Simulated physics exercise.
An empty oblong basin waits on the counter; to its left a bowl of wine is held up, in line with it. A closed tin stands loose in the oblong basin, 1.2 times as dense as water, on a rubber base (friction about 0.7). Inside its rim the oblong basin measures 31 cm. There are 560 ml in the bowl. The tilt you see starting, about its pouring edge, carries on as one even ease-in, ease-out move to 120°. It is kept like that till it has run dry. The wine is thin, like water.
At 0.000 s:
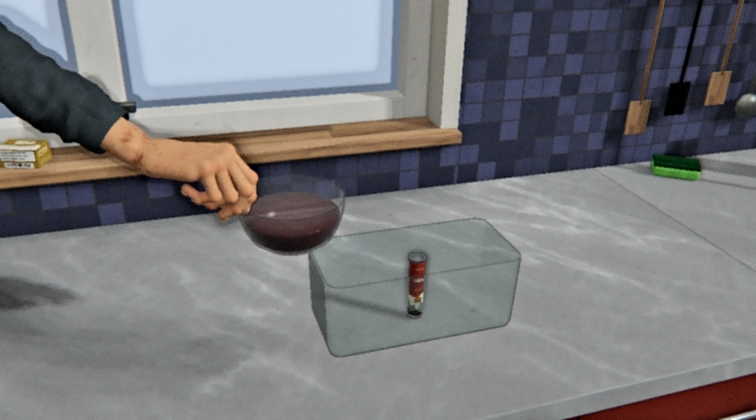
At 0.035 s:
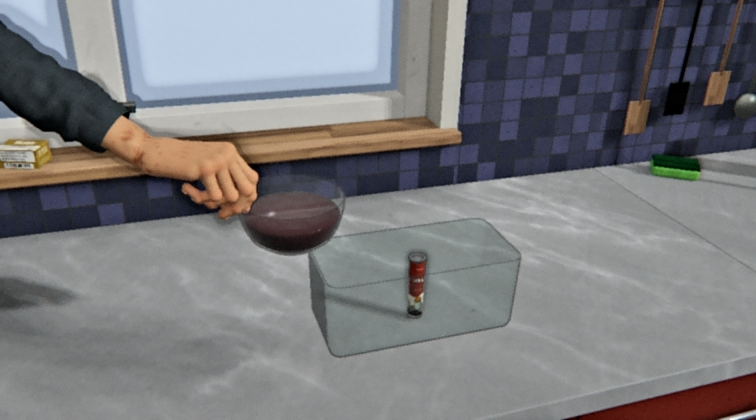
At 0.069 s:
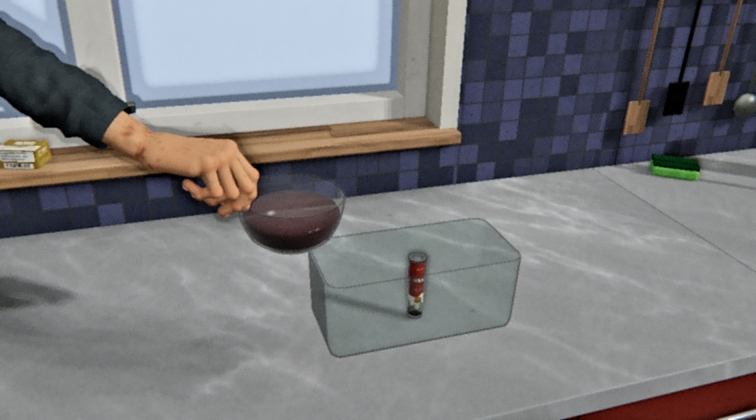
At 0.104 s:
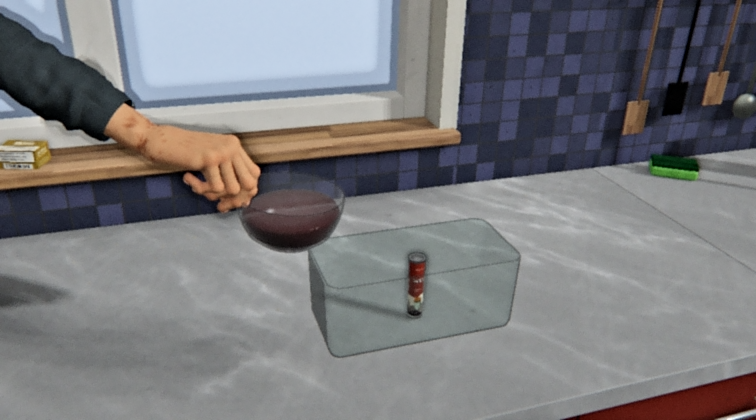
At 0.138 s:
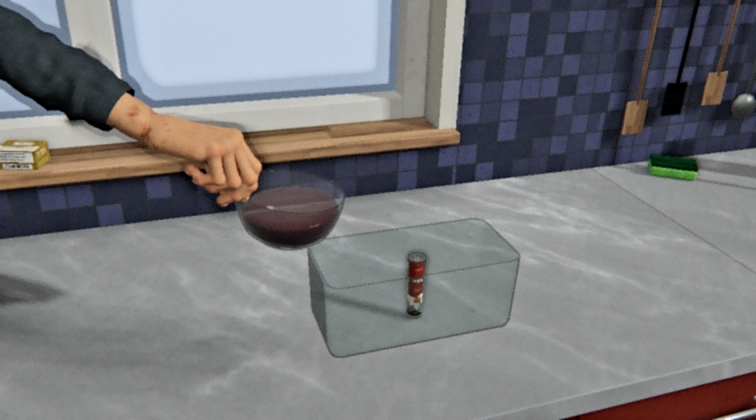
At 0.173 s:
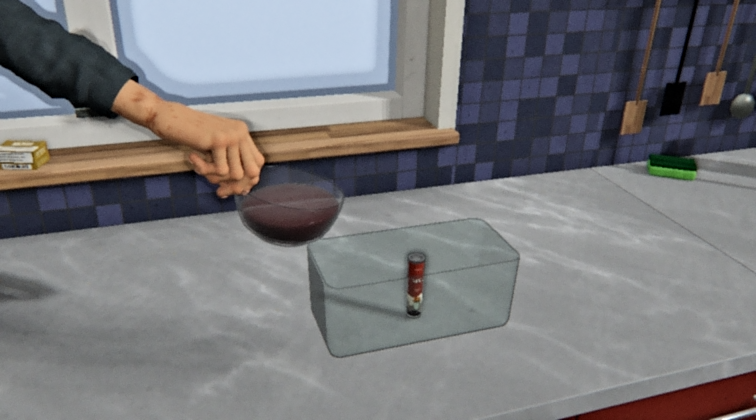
A hand holding a glass bowl of dark red wine tilted it slightly to the right, slowly at first, beside an empty clear oblong basin where a small red tin stood still on the counter.
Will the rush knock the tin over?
The tin goes over.
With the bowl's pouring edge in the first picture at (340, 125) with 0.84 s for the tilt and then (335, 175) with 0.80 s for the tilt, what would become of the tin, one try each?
First it stays up; then it goes over.
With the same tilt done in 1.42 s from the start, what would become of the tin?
The tin falls.
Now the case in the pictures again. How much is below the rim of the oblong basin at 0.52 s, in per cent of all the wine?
About 4 per cent.
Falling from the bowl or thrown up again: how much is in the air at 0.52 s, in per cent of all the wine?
Some 44 per cent.
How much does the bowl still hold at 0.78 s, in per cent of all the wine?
About 0 per cent.
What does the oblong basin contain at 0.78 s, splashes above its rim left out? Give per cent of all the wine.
Some 90 per cent.
Then, 0.52 s in, the tilt is 83° and 52 per cent is still to pour; the tin stands where it began.
Then, 0.78 s in, the tilt is 118° and 0 per cent is still to pour; the tin leans 26°.
Then, 1.05 s in, the tilt is 120° and 0 per cent is still to pour; the tin lies on its side.
Then, 1.34 s in, the tilt is 120° and 0 per cent is still to pour; the tin lies on its side.
Finally, the tin lies on its side.
